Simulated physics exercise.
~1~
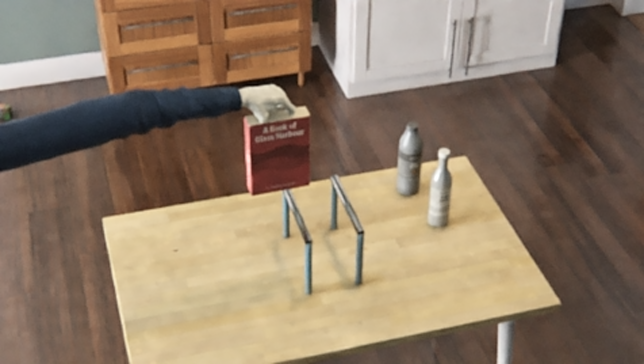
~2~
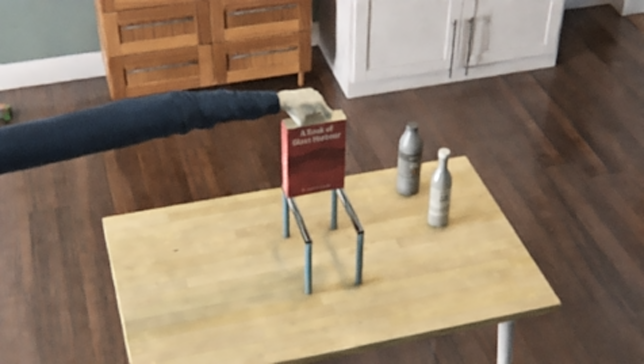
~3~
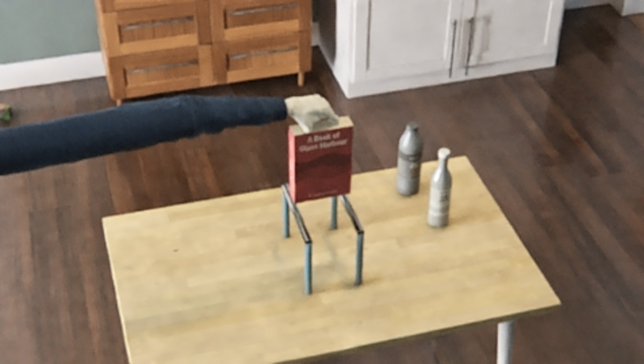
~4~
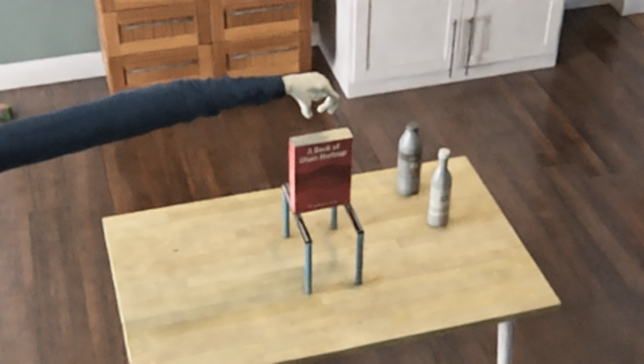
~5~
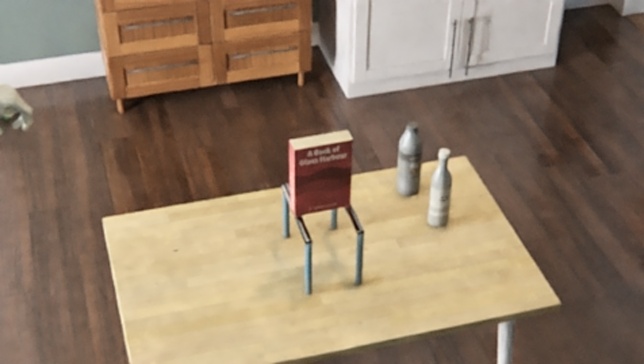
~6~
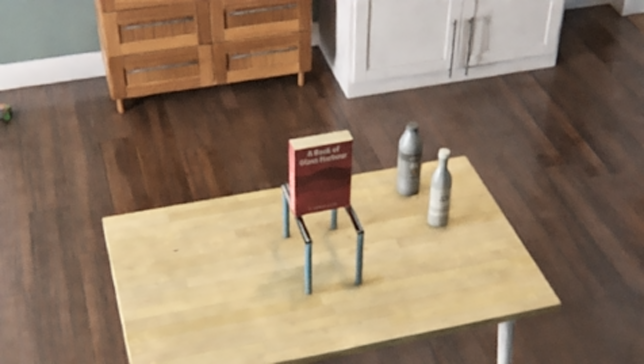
On a light wooden table, near a grey bottle and a white one, a hand moved a red book rightward over two metal supports, lowered it, let go and withdrew to the left, leaving the book standing upright on top.
